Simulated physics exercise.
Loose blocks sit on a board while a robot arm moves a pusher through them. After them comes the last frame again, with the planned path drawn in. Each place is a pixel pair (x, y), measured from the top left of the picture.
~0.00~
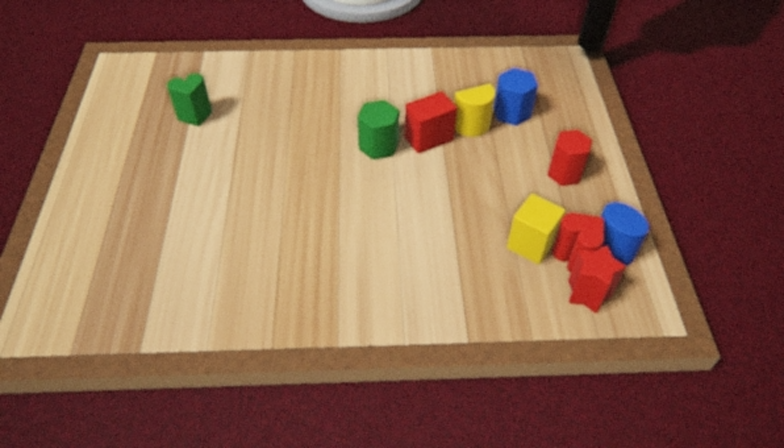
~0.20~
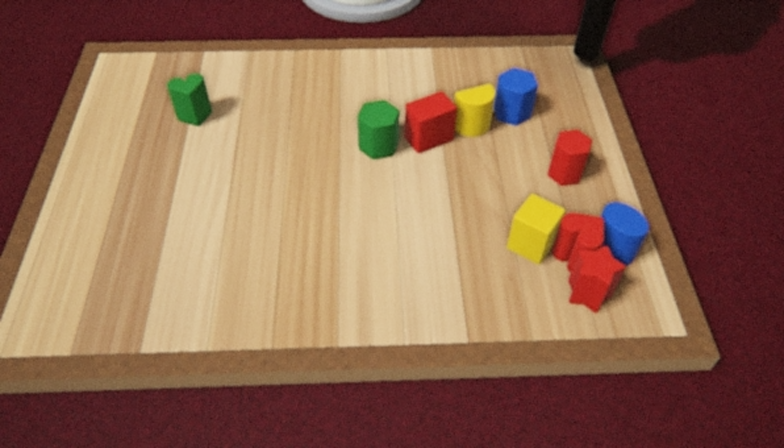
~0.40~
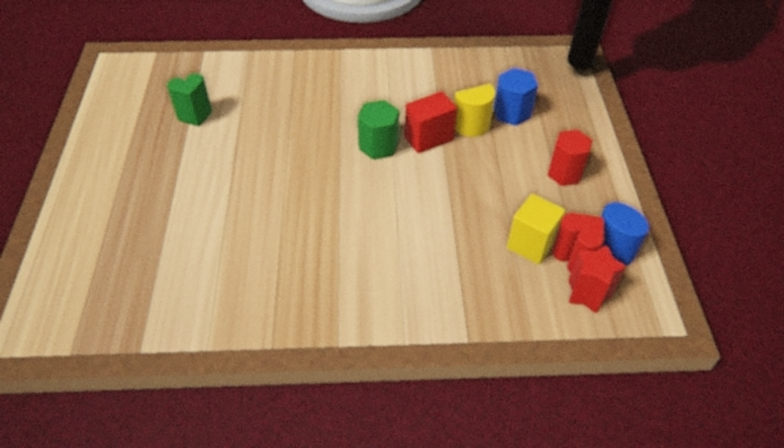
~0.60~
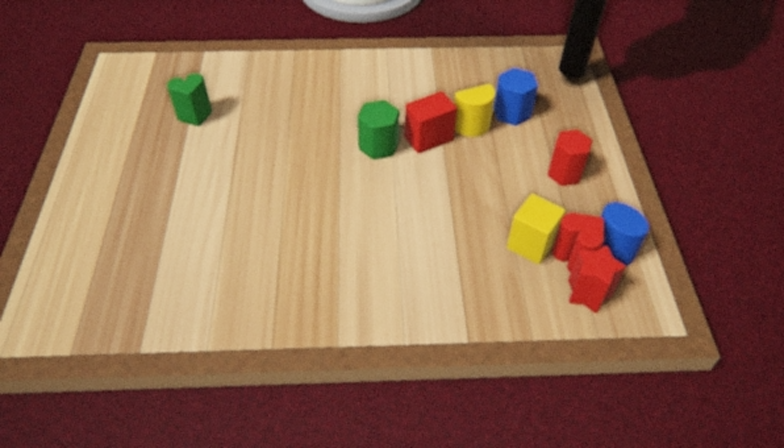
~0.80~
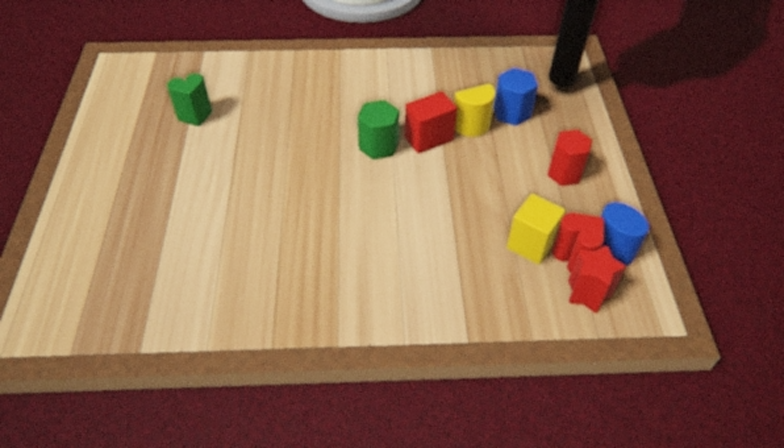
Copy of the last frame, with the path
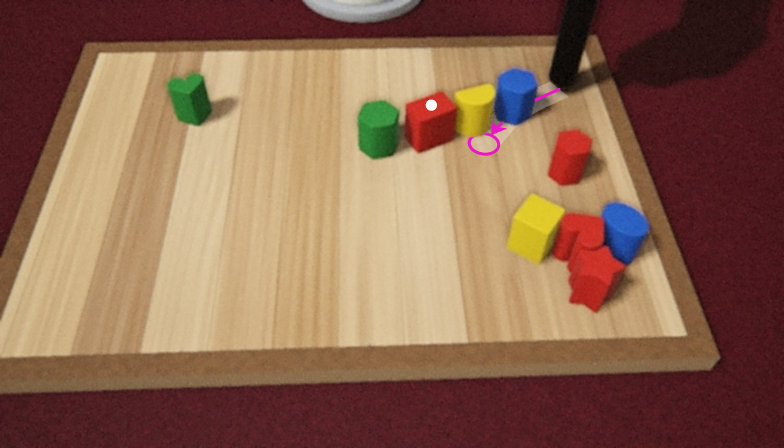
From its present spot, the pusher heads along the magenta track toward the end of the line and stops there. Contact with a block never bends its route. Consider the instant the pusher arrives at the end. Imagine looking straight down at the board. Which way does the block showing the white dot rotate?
Turns clockwise.
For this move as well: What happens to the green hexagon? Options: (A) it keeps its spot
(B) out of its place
My answer is option B.
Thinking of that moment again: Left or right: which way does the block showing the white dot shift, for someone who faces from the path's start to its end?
Its shift is rightward.
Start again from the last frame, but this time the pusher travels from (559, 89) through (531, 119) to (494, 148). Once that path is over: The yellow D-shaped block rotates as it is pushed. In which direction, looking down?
My prediction: CCW.
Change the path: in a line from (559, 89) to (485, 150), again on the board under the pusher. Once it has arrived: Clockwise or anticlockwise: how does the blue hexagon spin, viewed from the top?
Seen from above, its turn is clockwise.
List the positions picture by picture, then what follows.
The first picture shows lower end of the pusher at (591, 44), tops of blocks, green hexagon at (379, 112), red oblong at (431, 105), yellow D-shaped block at (478, 94), blue hexagon at (519, 80).
The second picture shows pusher at (586, 53), blocks as before.
The third picture shows pusher at (580, 61), blocks as before.
The fourth picture shows pusher at (572, 70), blocks as before.
The fifth picture shows pusher at (562, 78), green hexagon at (379, 112), red oblong at (431, 105), yellow D-shaped block at (478, 94), blue hexagon at (519, 80).
The drawn path runs from (559, 89) via (530, 103) and (504, 121), ending at (484, 144); the dot is on the red oblong.
The first path, step by step. One third of the way, pusher at (531, 92); blue hexagon at (511, 83).
Two thirds of the way, pusher at (505, 111); green hexagon at (359, 116); red oblong at (403, 113), turned 20° clockwise; yellow D-shaped block at (446, 110), turned 15° clockwise; blue hexagon at (483, 103).
At the end, pusher at (486, 133); green hexagon at (333, 118), turned 15° anticlockwise; red oblong at (375, 116), turned 30° clockwise; yellow D-shaped block at (417, 123), turned 45° clockwise; blue hexagon at (460, 124).
